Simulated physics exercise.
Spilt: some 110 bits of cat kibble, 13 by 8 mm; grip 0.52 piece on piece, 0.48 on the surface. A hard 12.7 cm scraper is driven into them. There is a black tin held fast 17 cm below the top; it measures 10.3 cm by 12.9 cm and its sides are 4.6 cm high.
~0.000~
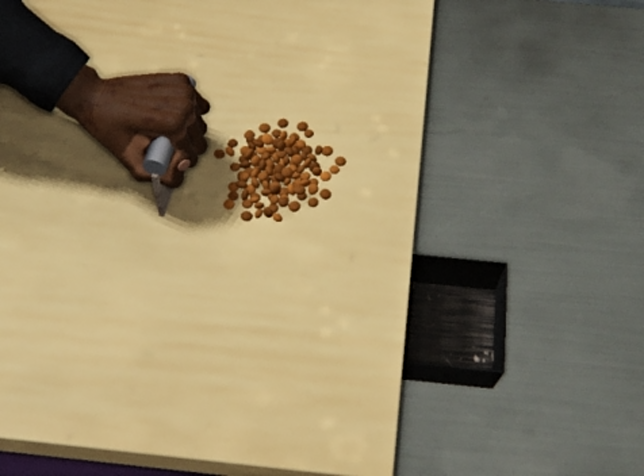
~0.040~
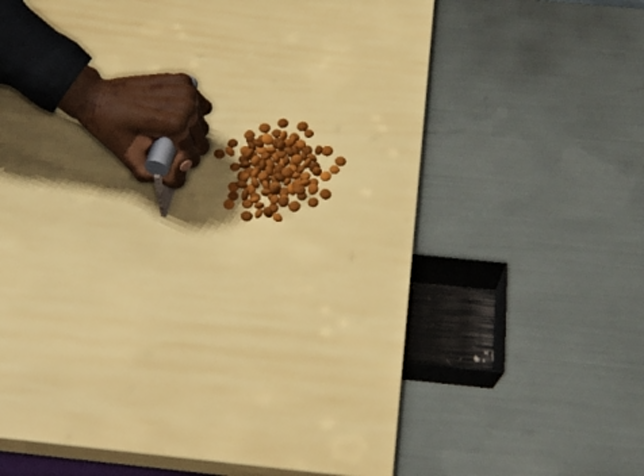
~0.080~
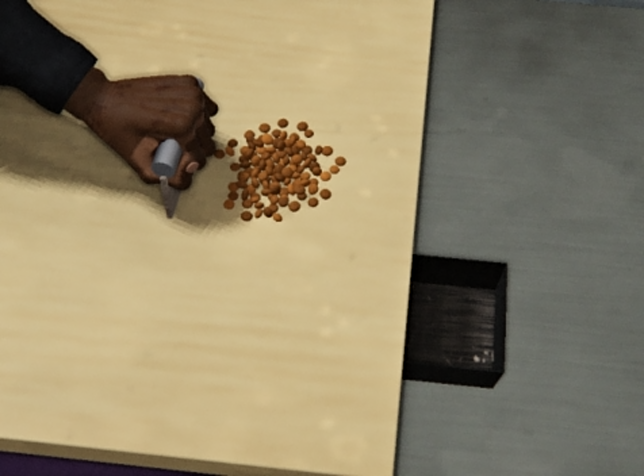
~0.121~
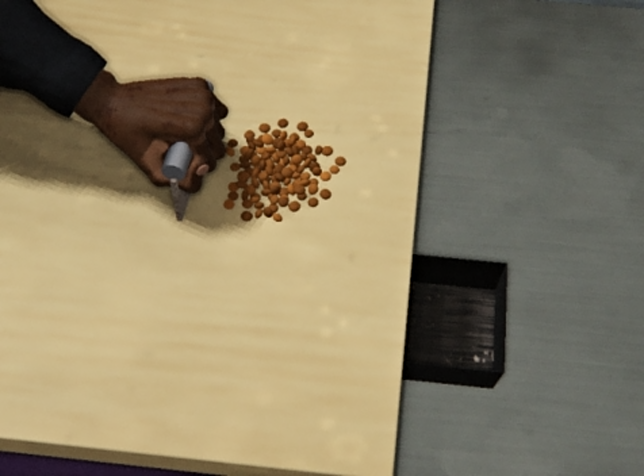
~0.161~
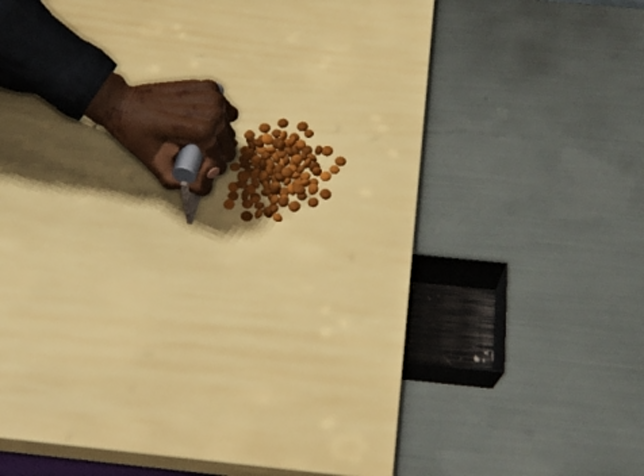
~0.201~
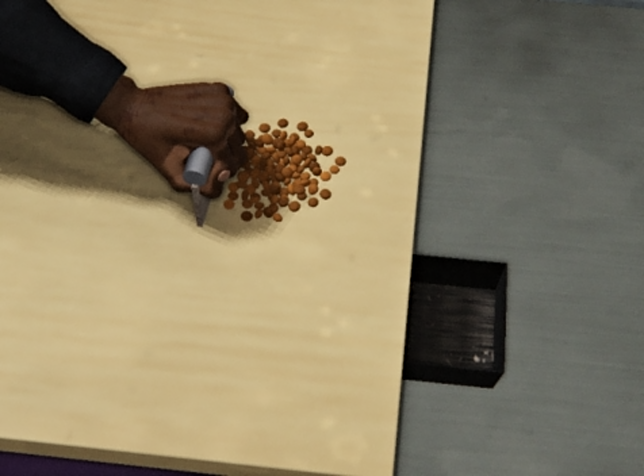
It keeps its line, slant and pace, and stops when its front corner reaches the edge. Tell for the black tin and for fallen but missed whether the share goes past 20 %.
Black tin - goes past, fallen but missed - stays short.
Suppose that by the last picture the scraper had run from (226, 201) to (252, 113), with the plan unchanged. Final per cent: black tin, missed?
Final: Black tin = 60%, missed = 5%.
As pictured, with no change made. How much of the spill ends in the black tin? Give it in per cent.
60 %.
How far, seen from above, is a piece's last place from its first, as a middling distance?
It works out at about 20 centimetres.
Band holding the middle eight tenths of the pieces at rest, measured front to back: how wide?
That comes to about 16 cm.
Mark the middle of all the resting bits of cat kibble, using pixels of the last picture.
Centre: Close to (428, 298).
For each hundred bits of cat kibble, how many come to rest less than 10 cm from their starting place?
Close to 30 in a hundred.
After 0.55 s, scraper 14 cm from its start, spill 14 cm wide; still on top 100 %.
After 0.90 s, scraper 24 cm from its start, spill 16 cm wide; black tin 5 %, off the edge, not caught 15 %, still on top 80 %.
After 1.20 s, scraper 25 cm from its start, spill 18 cm wide; black tin 60 %, off the edge, not caught 5 %, still on top 35 %.
In the end, at 1.7 s, black tin 60 %, fallen but missed 5 %, still on top 35 %.
